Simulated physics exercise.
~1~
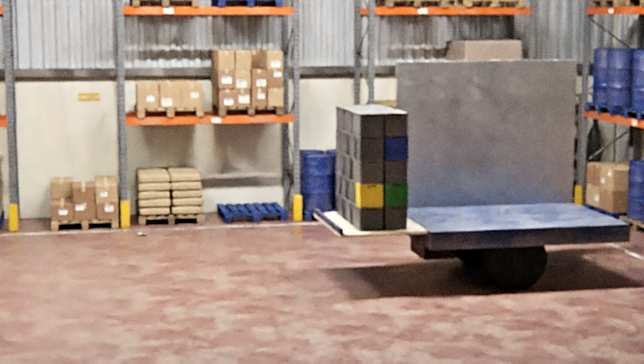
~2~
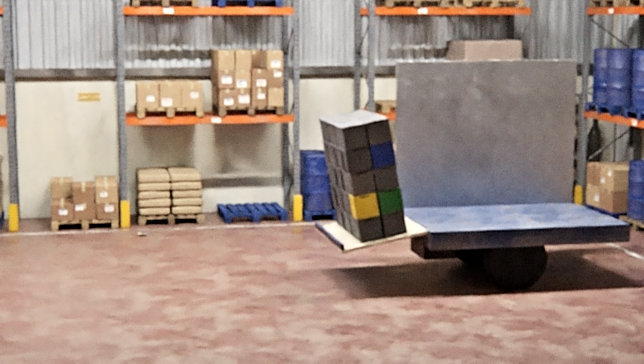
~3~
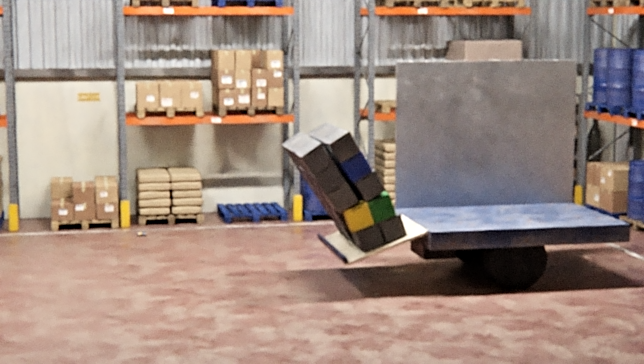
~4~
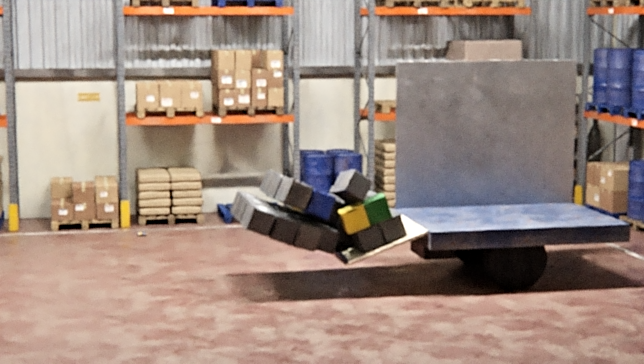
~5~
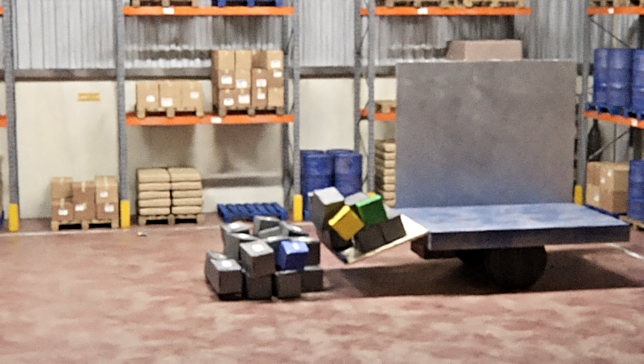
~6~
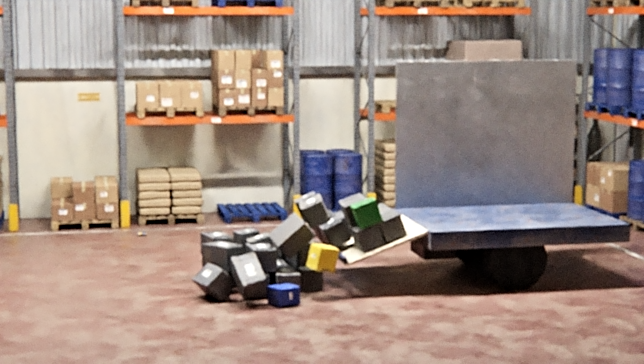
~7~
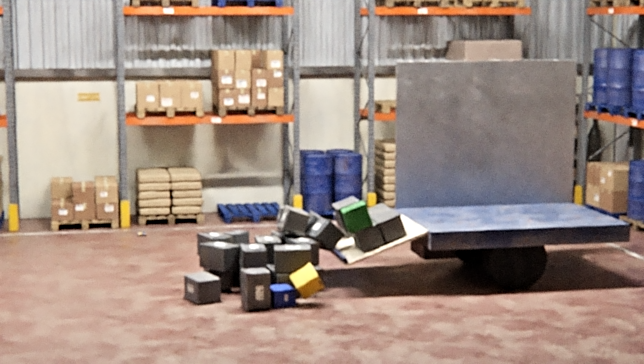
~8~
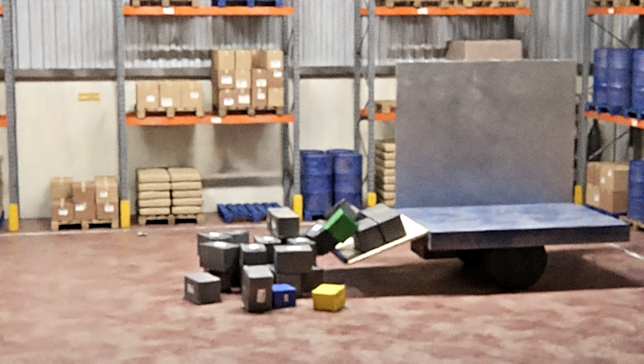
Stacked dark totes leaning left on a dipping tail lift and toppling into a heap, the yellow one ending on the floor.
